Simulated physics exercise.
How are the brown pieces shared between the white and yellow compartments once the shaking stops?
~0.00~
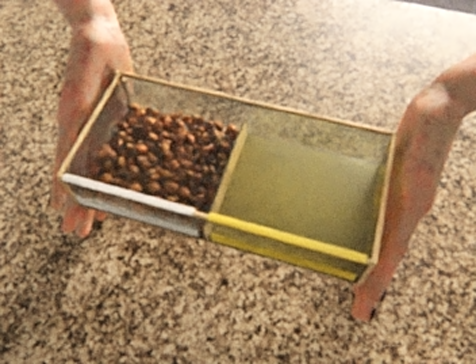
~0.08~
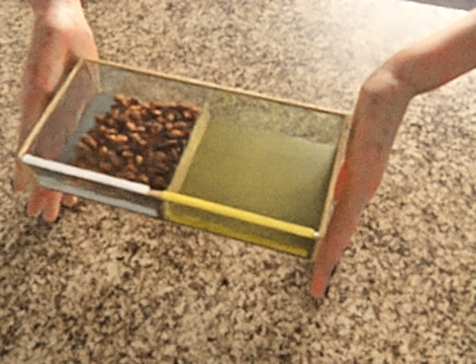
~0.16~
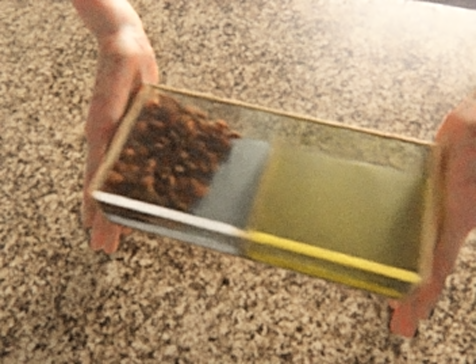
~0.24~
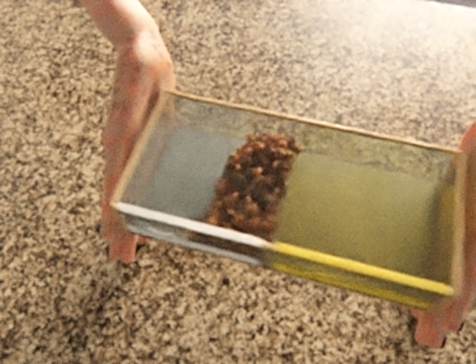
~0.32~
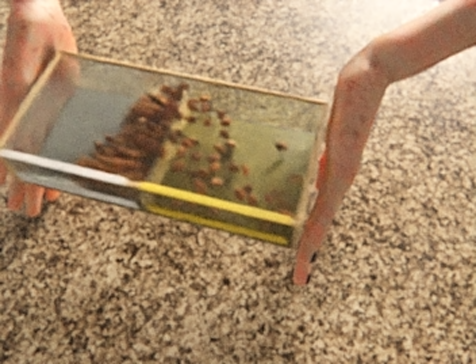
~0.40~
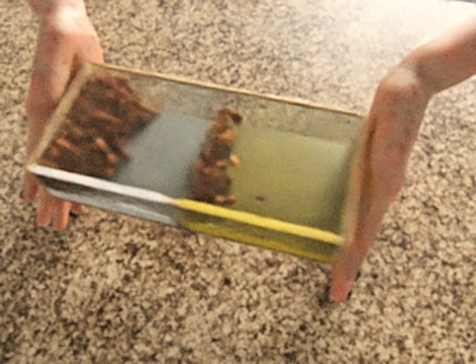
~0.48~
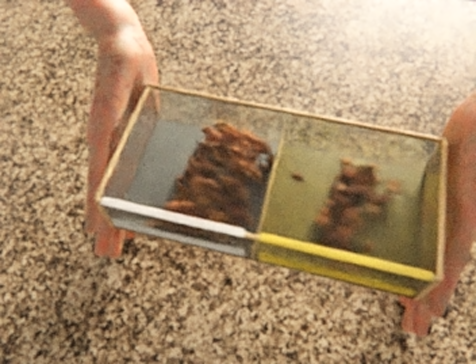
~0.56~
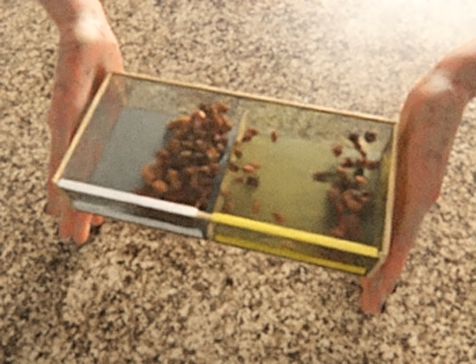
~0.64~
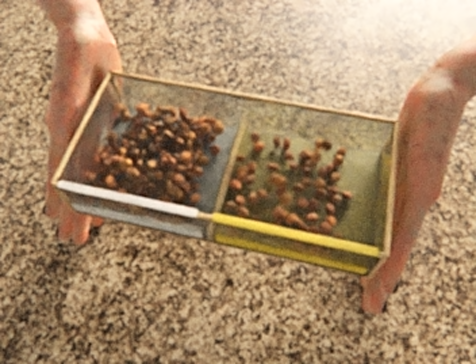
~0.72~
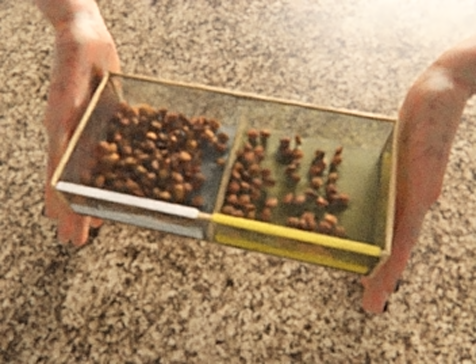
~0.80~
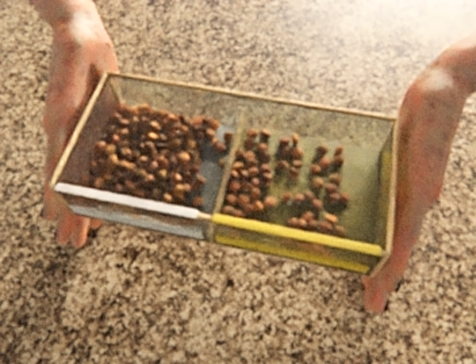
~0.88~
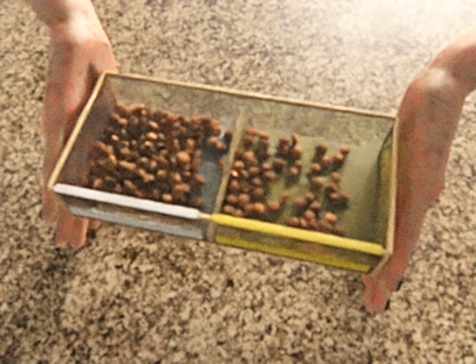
Both compartments end up with a fair share of the pieces. Most remain on the white side, and a smaller but clearly sizeable group lies on the yellow side.
